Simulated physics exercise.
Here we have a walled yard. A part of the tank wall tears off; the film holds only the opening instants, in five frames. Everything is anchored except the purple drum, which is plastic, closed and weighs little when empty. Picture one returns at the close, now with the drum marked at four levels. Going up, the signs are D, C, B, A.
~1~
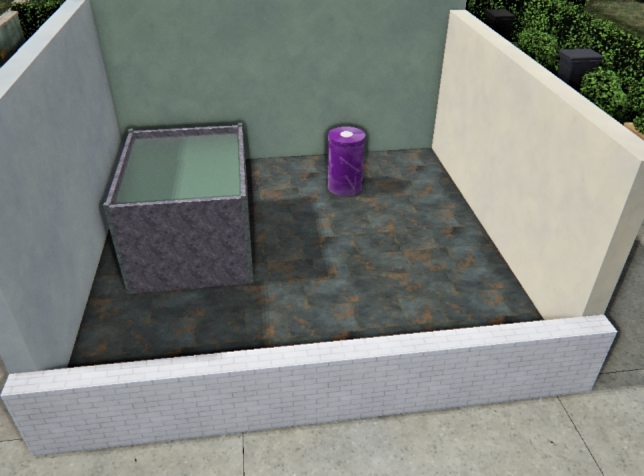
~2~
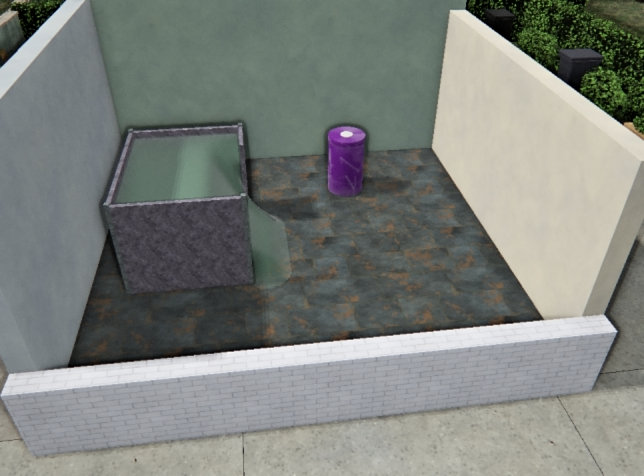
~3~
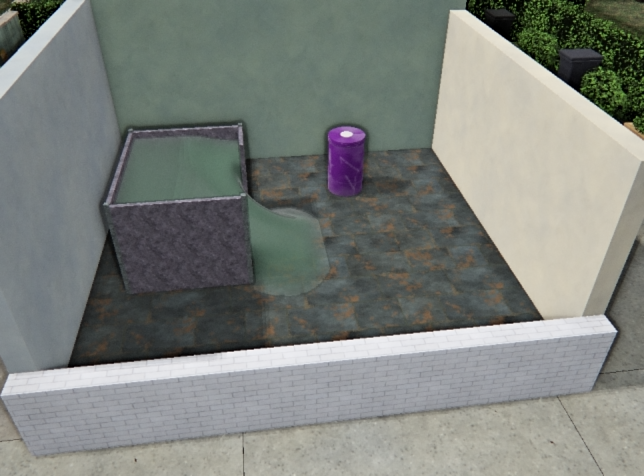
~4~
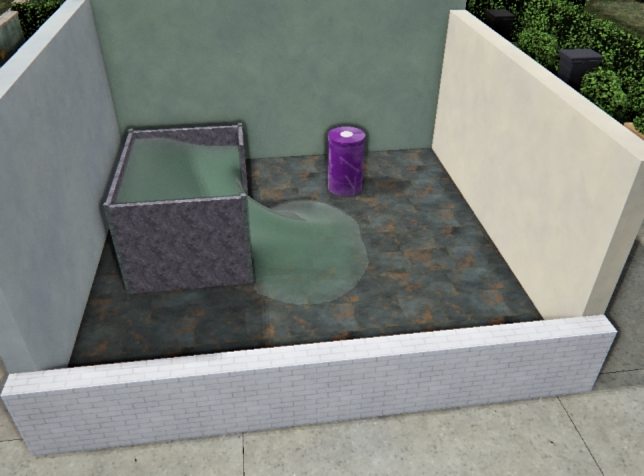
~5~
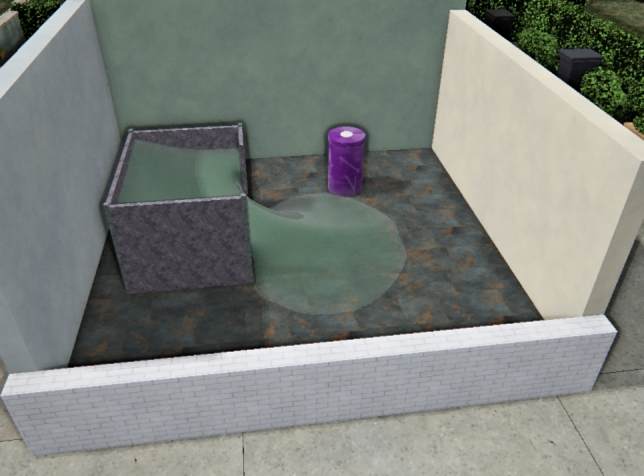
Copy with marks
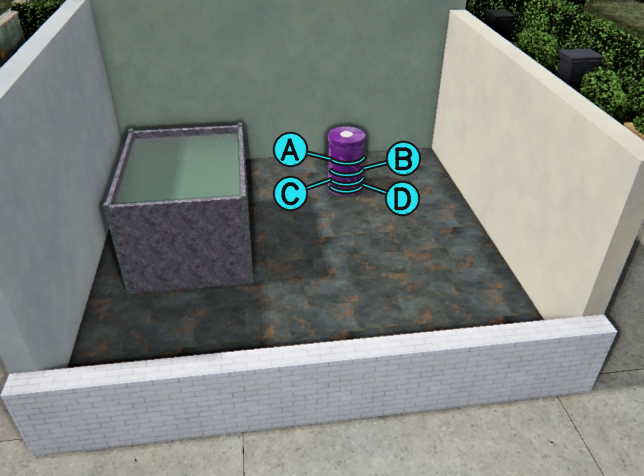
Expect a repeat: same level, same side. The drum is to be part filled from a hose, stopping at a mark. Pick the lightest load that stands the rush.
I would pick level C.
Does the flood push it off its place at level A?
No.
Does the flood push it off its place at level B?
No, that is safe.
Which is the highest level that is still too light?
Here it is level D.
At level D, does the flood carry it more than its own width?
Yes, it does.
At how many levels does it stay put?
Three.
In cyan, A at (349, 163); B at (349, 175); C at (348, 184); D at (348, 191); from the bottom up D, C, B, A.
With A, it does not move.
With B, it does not move.
With C, it does not move.
With D, it is pushed about 3 times its own width away.
